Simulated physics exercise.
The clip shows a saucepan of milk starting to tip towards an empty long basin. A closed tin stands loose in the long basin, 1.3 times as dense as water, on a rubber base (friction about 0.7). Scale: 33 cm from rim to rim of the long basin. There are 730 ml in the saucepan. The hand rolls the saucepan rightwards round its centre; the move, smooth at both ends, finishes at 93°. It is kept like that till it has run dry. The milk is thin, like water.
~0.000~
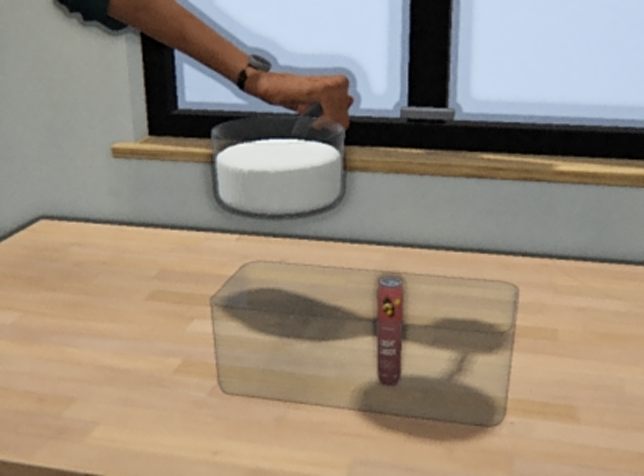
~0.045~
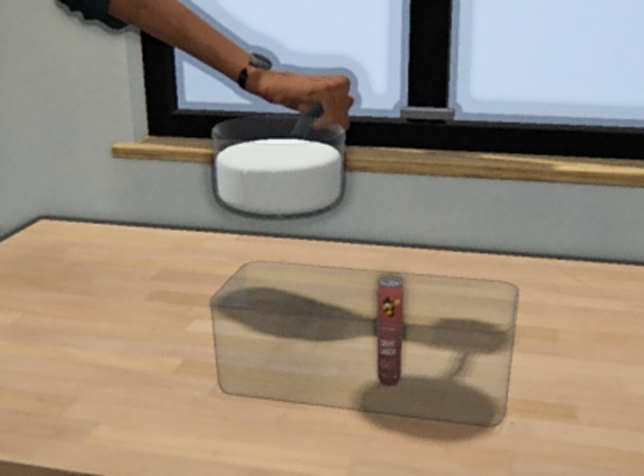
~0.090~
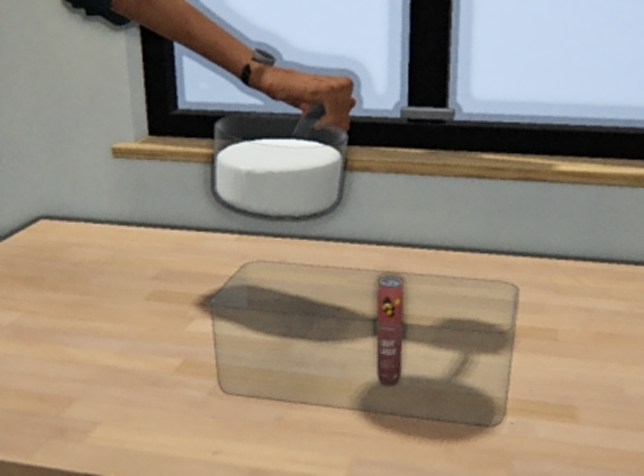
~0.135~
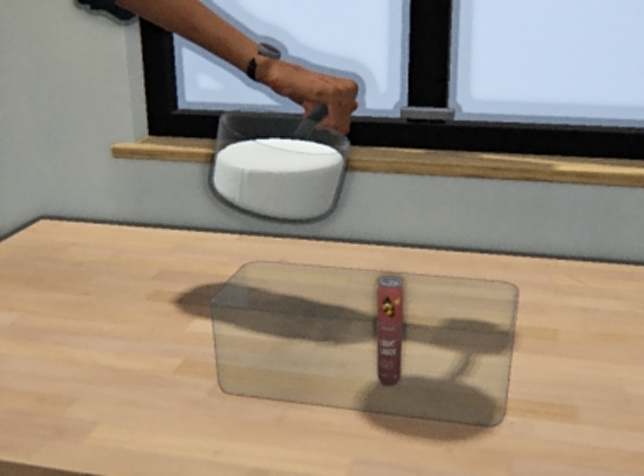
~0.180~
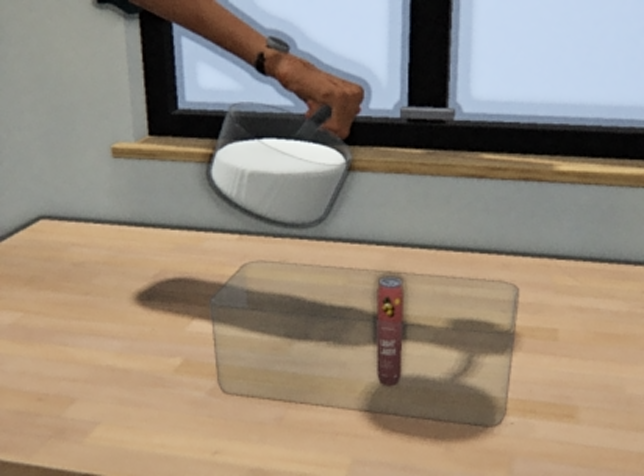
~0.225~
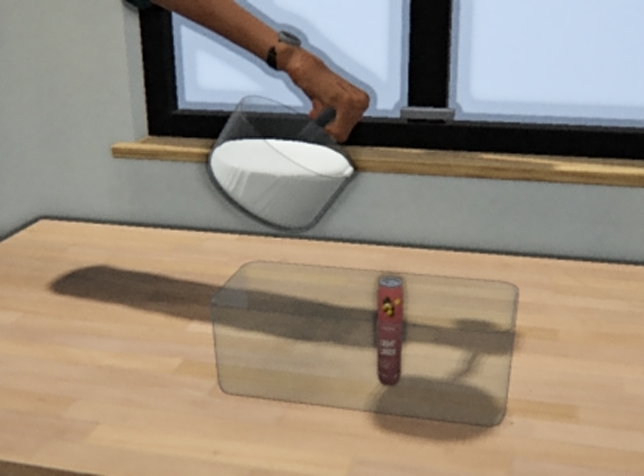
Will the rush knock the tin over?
The tin topples.
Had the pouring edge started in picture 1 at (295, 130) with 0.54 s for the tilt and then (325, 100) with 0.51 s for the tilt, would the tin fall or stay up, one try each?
First it remains upright; then it topples.
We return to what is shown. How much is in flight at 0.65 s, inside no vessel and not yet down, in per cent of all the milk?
Some 10 per cent.
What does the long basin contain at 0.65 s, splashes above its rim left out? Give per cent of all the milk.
Some 74 per cent.
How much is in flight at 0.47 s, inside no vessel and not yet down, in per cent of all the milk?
Near 46 in a hundred.
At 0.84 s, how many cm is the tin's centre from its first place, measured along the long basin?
About 4 cm.
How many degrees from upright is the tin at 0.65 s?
About 5°.
By 0.47 s the tilt is 89° and 41 per cent is still to pour; the tin stands where it began.
By 0.65 s the tilt is 93° and 15 per cent is still to pour; the tin leans 4°.
By 0.84 s the tilt is 93° and 5 per cent is still to pour; the tin leans 34°.
By 1.04 s the tilt is 93° and 2 per cent is still to pour; the tin lies on its side.
At rest the tin lies on its side.
